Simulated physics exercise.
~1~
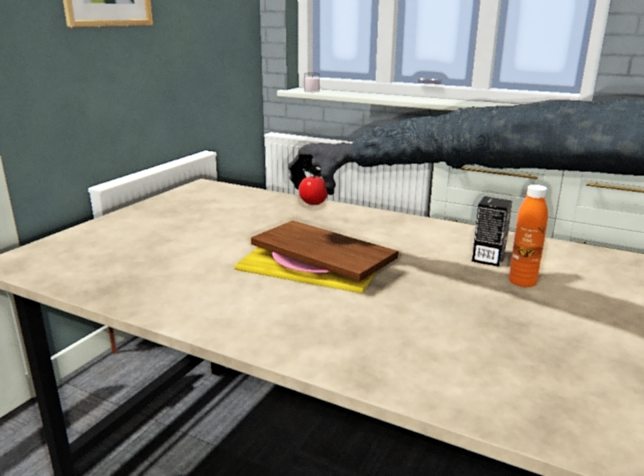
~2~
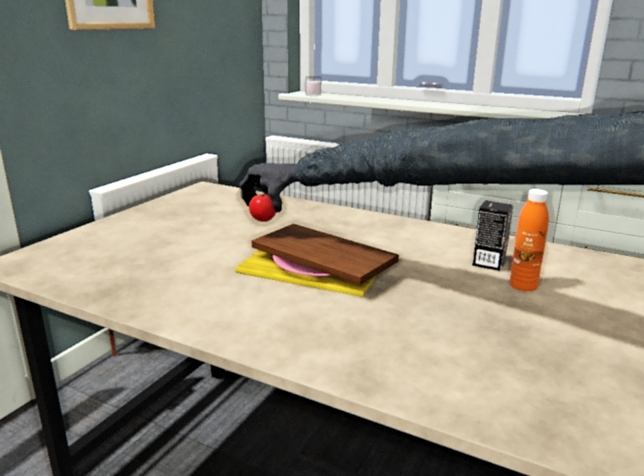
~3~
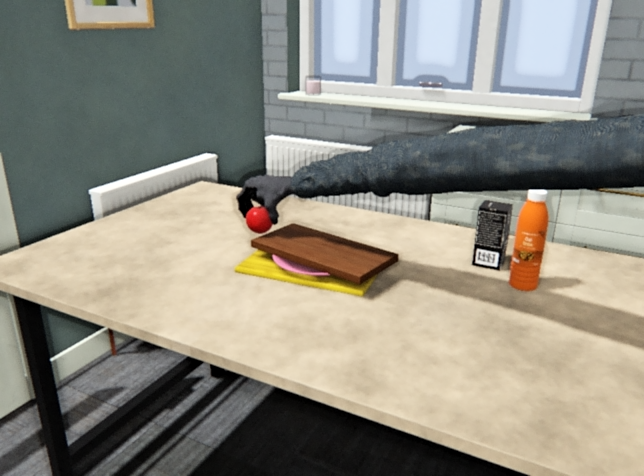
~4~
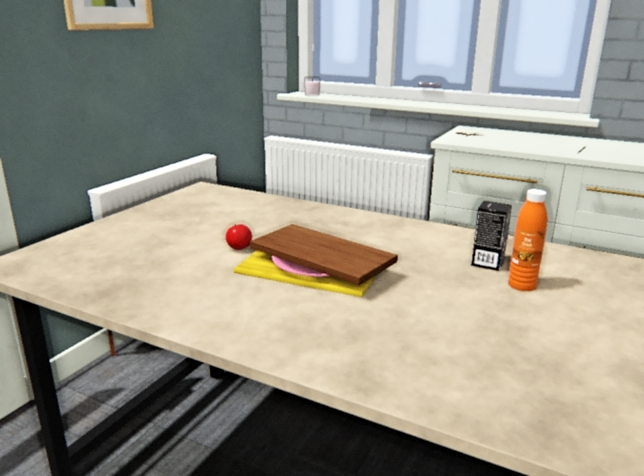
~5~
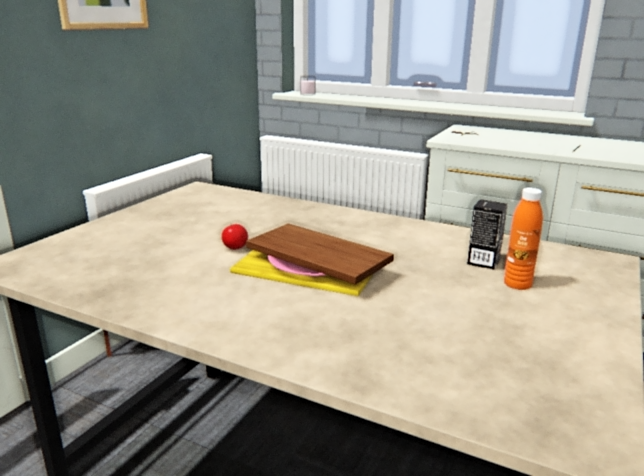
Red apple held by a dark hand moving left and down past a stacked brown board, then resting on the table beside it.
